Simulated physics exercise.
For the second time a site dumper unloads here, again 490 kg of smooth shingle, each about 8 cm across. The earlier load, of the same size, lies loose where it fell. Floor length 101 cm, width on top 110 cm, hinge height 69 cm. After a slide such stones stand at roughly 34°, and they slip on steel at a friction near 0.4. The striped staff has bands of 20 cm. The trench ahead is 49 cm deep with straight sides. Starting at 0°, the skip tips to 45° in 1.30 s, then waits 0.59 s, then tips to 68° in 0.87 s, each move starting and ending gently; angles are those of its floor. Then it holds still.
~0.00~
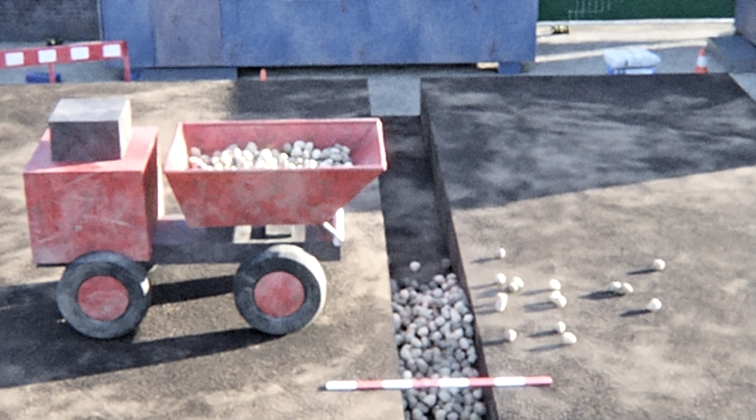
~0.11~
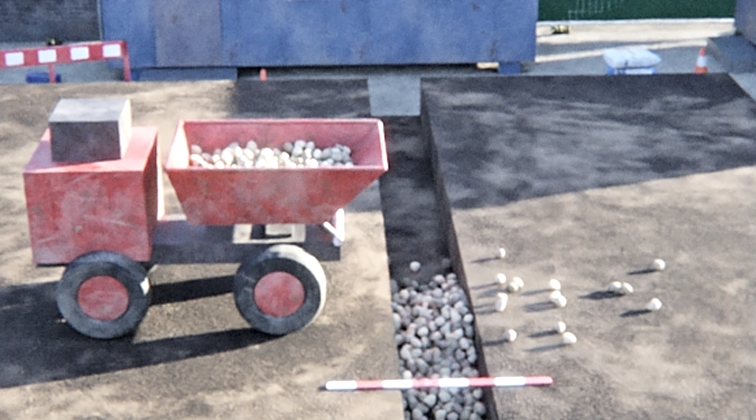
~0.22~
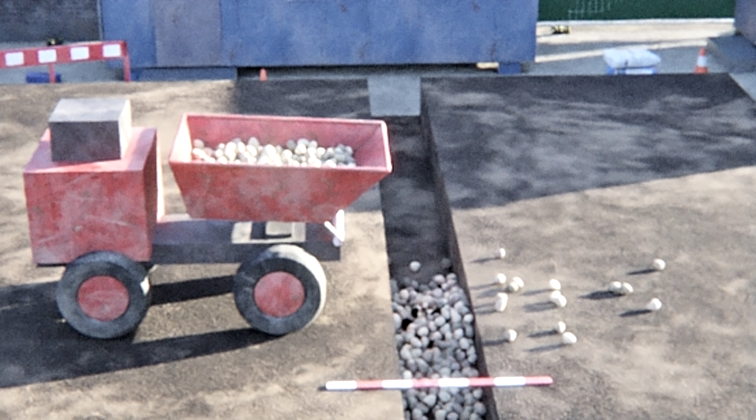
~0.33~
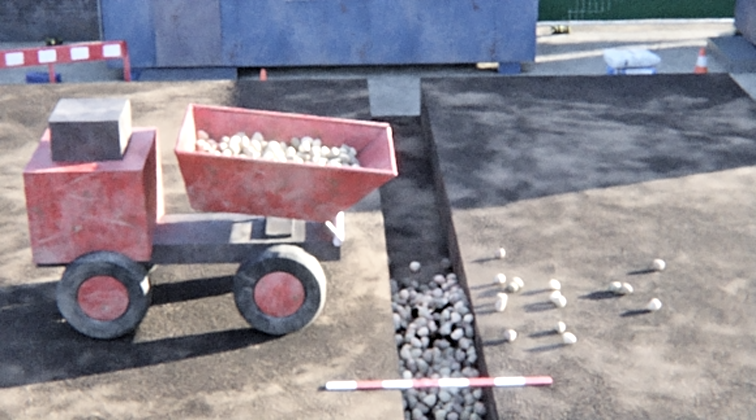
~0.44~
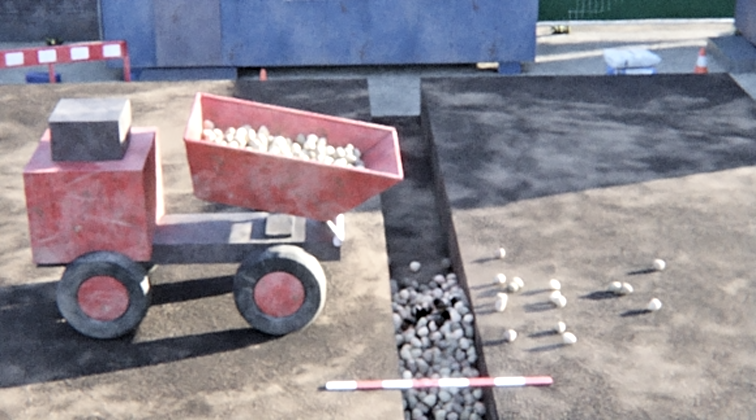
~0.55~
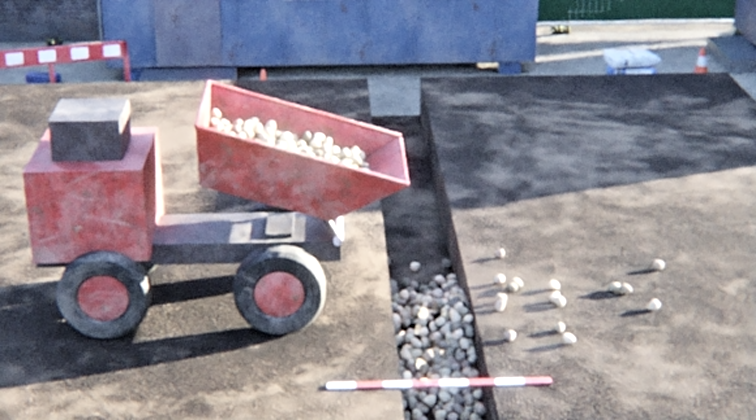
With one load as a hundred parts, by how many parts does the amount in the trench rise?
About 52 per cent.
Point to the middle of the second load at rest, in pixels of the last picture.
Their middle is at about (467, 295).
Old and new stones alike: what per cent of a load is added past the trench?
Near 50 parts in a hundred.
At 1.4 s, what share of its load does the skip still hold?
It holds some 100 per cent.
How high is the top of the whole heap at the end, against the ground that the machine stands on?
Some 24 cm above that level.
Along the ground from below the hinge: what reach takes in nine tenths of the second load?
About 160 cm.
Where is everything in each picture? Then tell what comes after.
Lip at (385, 168), floor tilted 0°, highest stones at (250, 160). The earlier load is highest near (572, 295), 4 cm above ground level, 97 % in the trench, 3 % past the trench, in the first frame.
Lip at (386, 169), floor tilted 1°, highest stones at (243, 159); the stones move at 0.2 m/s on average, in the second frame.
The skip is at 3°, its lip at (390, 171); the top of the load is at (239, 156); the stones move at 0.4 m/s on average, in the third frame.
The skip is at 7°, its lip at (395, 174); the top of the load is at (232, 146); the stones move at 0.4 m/s on average, in the fourth frame.
The skip is at 12°, its lip at (402, 179); the top of the load is at (221, 139); the stones move at 0.5 m/s on average, in the fifth frame.
The skip is at 17°, its lip at (409, 185); the top of the load is at (229, 128); the stones move at 0.6 m/s on average, in the sixth frame.
After 1.0 s the floor is at 38°; in per cent of one load, 100 in the skip, 97 in the trench, 3 past the trench; the foremost stones are at (599, 296).
After 1.4 s the floor is at 45°; in per cent of one load, 100 in the skip, 97 in the trench, 3 past the trench; the foremost stones are at (599, 296).
After 3.2 s the floor is at 68°; in per cent of one load, 24 in the skip, 140 in the trench, 36 past the trench; the foremost stones are at (644, 277).
After 5.9 s the floor is at 68°; in per cent of one load, 0 in the skip, 150 in the trench, 50 past the trench; the foremost stones are at (647, 283). Net gain in the trench, 52.
